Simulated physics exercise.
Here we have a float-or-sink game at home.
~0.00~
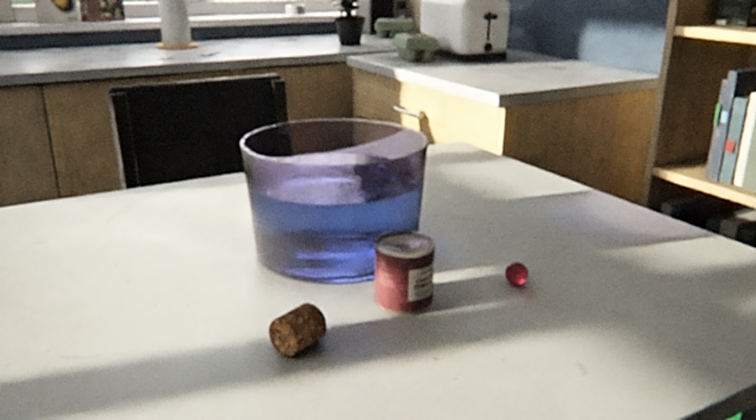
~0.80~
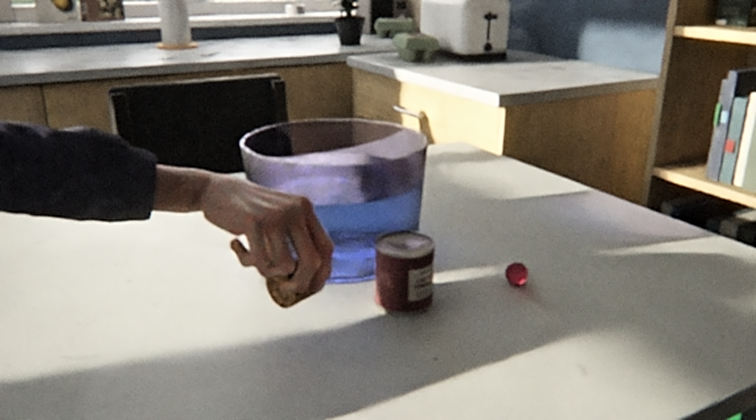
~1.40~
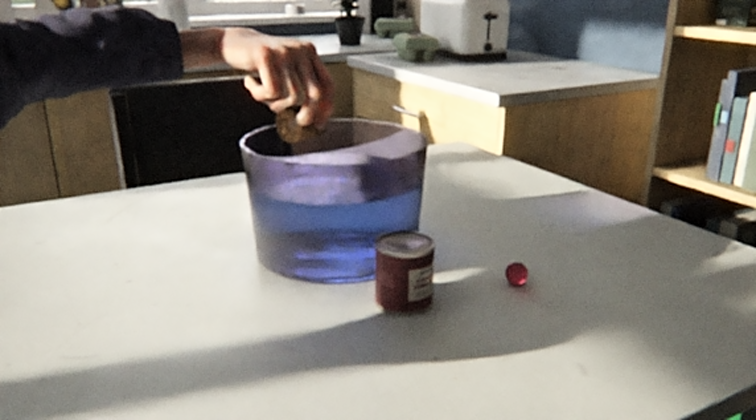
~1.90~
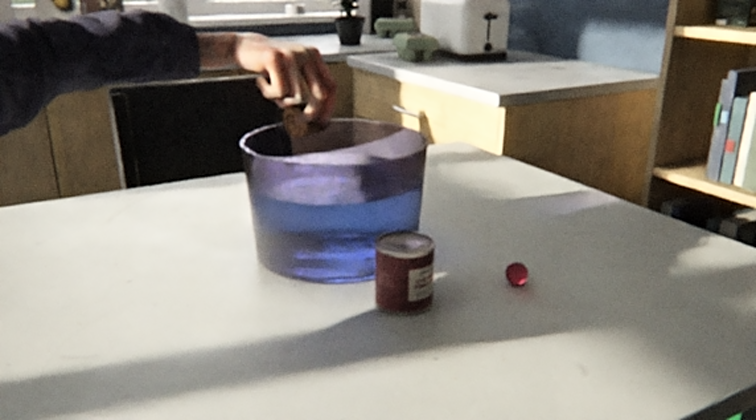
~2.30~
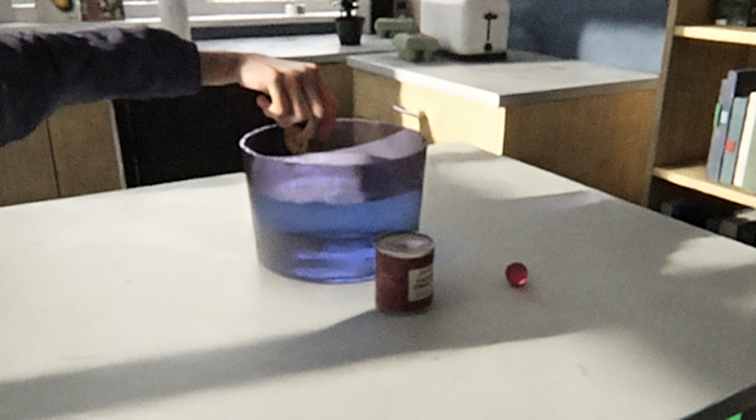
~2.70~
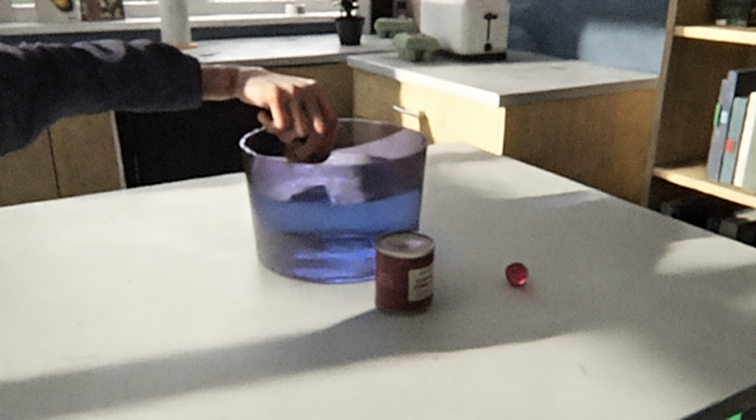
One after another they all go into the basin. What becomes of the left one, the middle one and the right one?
Left stays at the surface; middle goes to the bottom; right goes to the bottom.
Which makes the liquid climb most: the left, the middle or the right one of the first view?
The middle thing.
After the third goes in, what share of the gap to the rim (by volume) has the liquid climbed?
Near 14 in a hundred.
By 4.0 s, the cork rides on the surface.
By 8.0 s, the tin of food sinks.
By 12.0 s, the glass marble sinks; afloat, cork.
